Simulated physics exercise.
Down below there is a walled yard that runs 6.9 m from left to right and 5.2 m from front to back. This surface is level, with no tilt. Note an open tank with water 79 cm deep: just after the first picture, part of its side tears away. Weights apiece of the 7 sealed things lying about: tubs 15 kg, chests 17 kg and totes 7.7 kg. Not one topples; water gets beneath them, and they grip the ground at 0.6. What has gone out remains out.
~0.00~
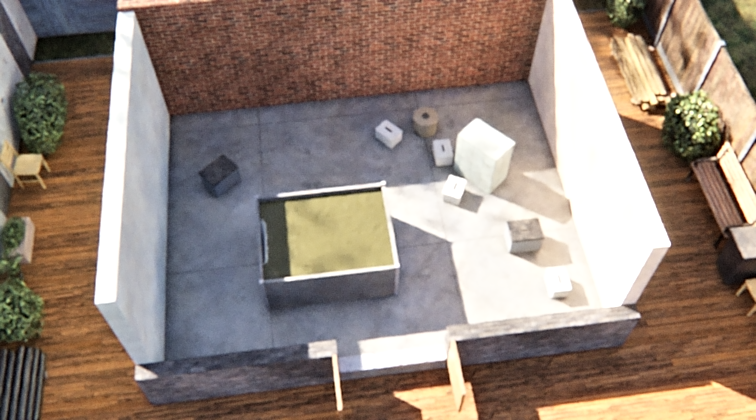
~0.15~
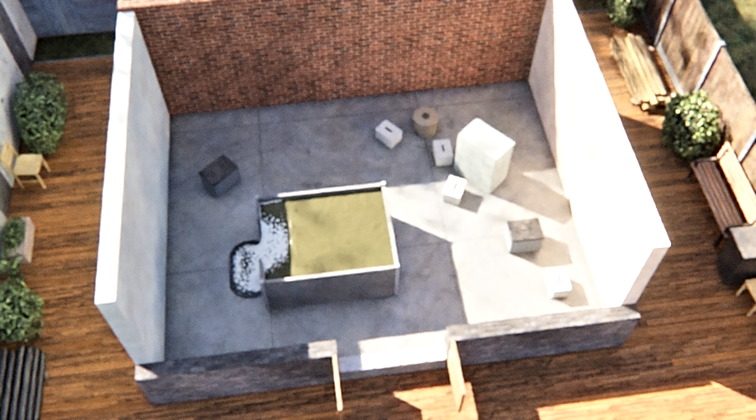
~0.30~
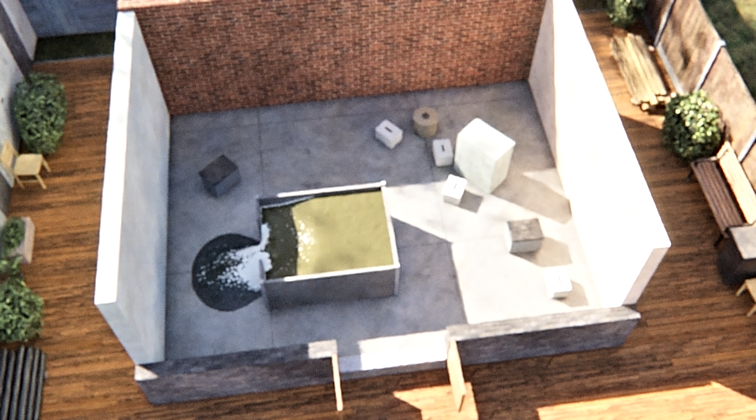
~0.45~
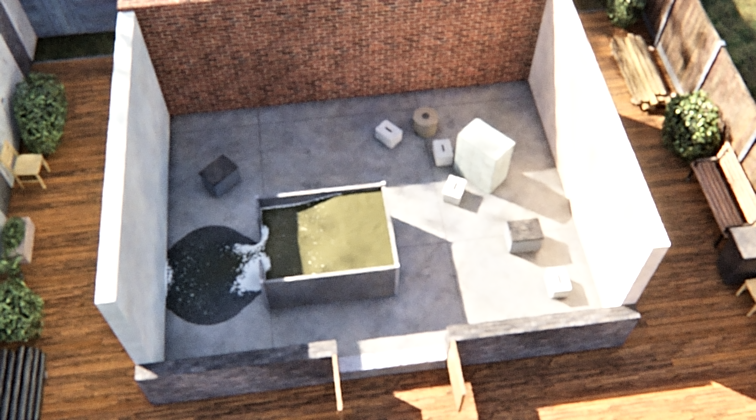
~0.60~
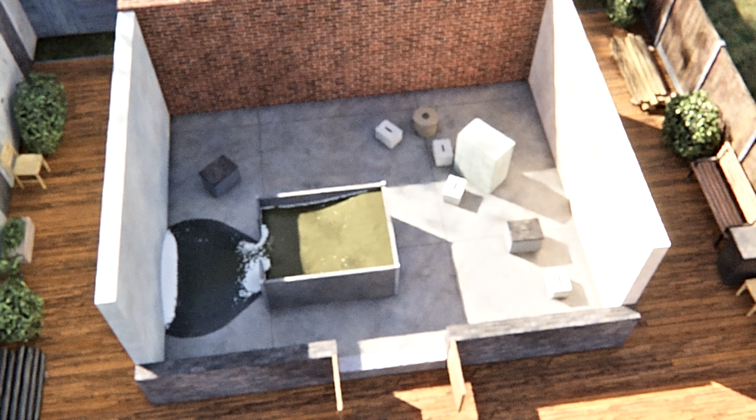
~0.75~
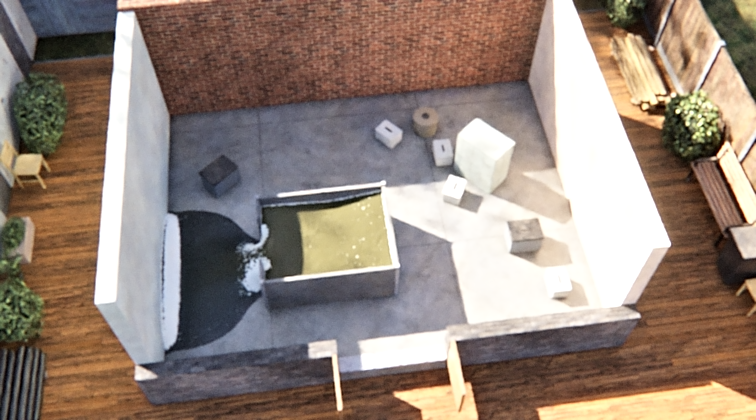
Water pours from the tank's left side and spreads across the floor to the left wall.
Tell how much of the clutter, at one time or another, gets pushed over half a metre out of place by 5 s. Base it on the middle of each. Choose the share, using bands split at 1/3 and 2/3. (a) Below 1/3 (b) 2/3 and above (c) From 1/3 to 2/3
a, below 1/3.
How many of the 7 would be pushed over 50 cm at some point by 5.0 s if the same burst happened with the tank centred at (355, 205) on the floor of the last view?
So the tally would be 1.
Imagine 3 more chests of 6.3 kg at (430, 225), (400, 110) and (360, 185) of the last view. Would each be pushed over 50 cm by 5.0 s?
In the order asked: Below the mark; above the mark; below the mark.
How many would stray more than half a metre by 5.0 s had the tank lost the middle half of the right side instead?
You'd get 3 in that case.
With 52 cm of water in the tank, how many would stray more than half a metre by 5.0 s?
0.
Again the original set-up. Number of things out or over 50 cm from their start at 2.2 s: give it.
Tally: 0.
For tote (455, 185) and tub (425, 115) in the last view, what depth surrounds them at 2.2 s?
Close to 0 and 0 centimetres.
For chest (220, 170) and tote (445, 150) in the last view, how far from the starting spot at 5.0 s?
Going in order, that's 40 cm for one and 0 cm for the other.
After 1.1 s 0 of 7 are over 50 cm from their spots; 0 afloat.
After 2.2 s 0 of 7 are over 50 cm from their spots; 0 afloat.
After 3.5 s 0 of 7 are over 50 cm from their spots; 0 afloat.
After 5.0 s 1 of 7 are over 50 cm from their spots, and 1 have been at some point; 1 afloat.
